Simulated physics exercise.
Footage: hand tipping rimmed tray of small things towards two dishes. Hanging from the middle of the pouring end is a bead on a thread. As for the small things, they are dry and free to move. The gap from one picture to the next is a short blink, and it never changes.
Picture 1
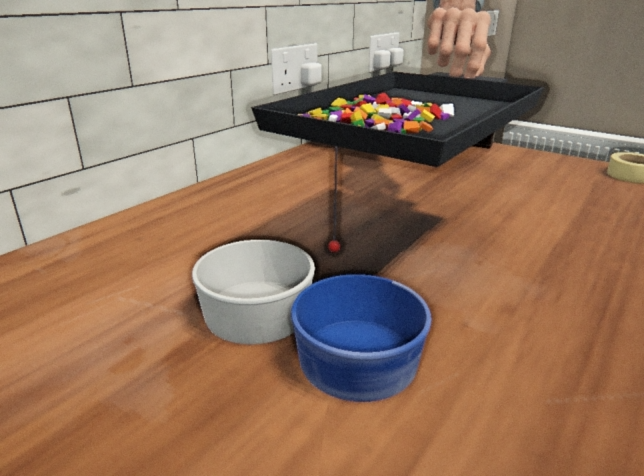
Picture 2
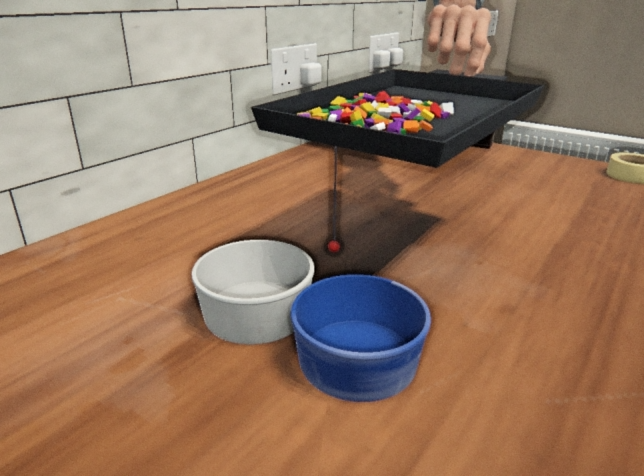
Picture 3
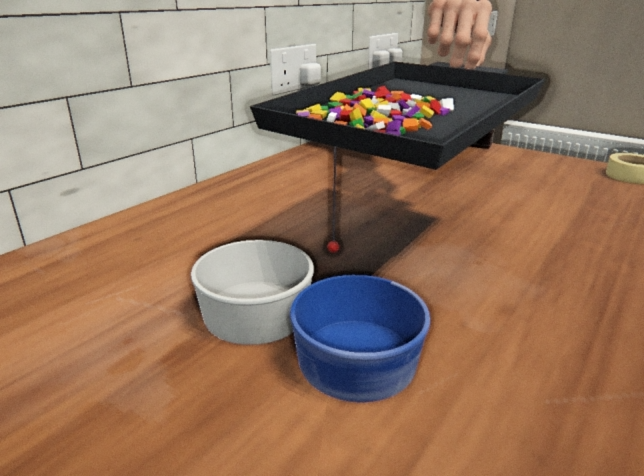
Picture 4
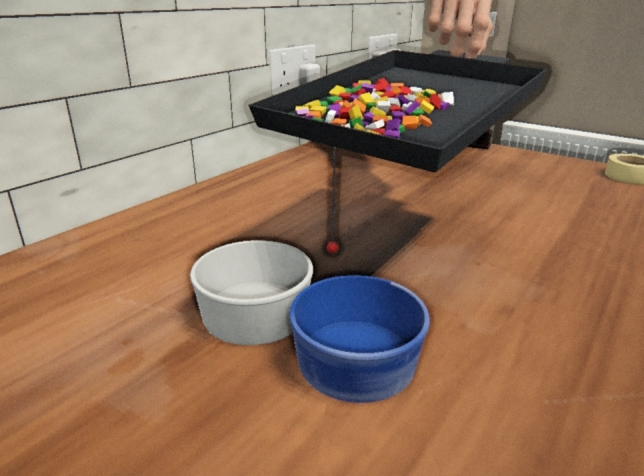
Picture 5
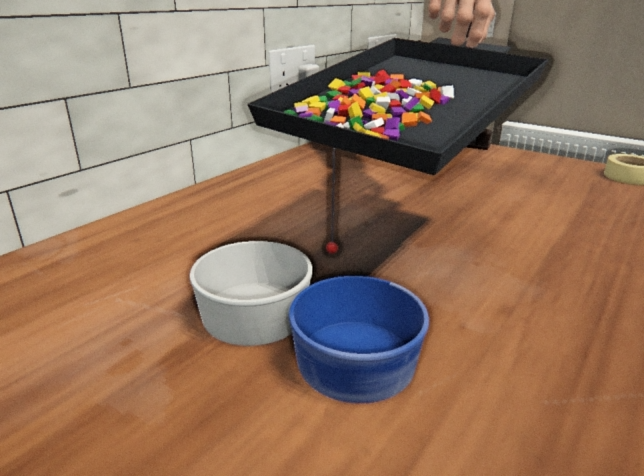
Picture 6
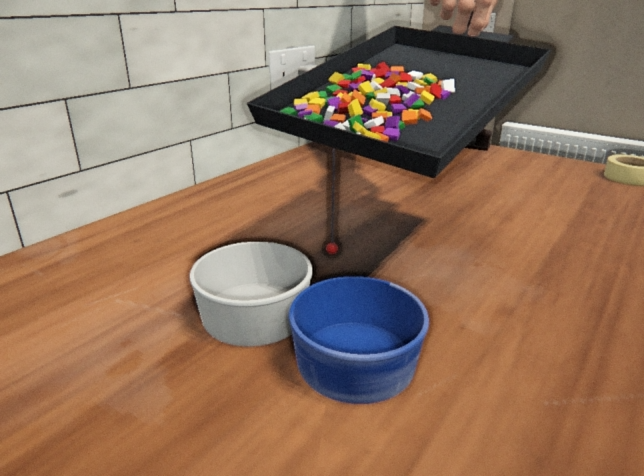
A wooden worktop beside a pale tiled wall with sockets is seen from slightly above, the camera staying still. A black rimmed tray of multicoloured mosaic tiles is held up by a hand at its far end, a red bead hanging beneath its near edge, with a pale grey dish at left and a blue one at right below. The hand raises the tray's far end, gradually steepening it, and its near right corner dips slightly.
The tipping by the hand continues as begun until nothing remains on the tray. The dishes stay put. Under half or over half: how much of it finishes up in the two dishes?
Over half.
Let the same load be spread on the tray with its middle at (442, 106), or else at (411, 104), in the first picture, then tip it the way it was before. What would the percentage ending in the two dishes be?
In order, 60 % then 70 %.
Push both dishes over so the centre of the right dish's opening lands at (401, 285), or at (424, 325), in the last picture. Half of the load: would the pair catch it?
In the first position past half, in the second past half.
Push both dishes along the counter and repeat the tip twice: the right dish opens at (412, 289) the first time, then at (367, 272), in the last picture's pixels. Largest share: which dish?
First try: The right-side dish; second try: The right-side dish.
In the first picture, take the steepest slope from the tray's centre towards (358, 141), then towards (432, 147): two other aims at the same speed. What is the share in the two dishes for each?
100 % and 40 %, roughly.
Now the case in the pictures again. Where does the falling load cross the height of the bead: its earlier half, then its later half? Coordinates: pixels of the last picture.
At (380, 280) for the first part, then at (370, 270) for the others.
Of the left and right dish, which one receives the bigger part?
Once things settle, the right of the two ends up fuller.
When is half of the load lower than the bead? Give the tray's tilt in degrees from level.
It is at around 105 degrees.
Soon after the last picture, tray tipped steeply; all on the tray.
A little later, tray tipped right over; most on the tray; a small part in the right dish; a stray few outside both; a stray few in the air.
Later still, tray tipped past a quarter turn; about two thirds in the right dish; a small part in the left dish; about a quarter outside both.
At rest, tray tipped past a quarter turn; about two thirds in the right dish; a small part in the left dish; about a quarter outside both.
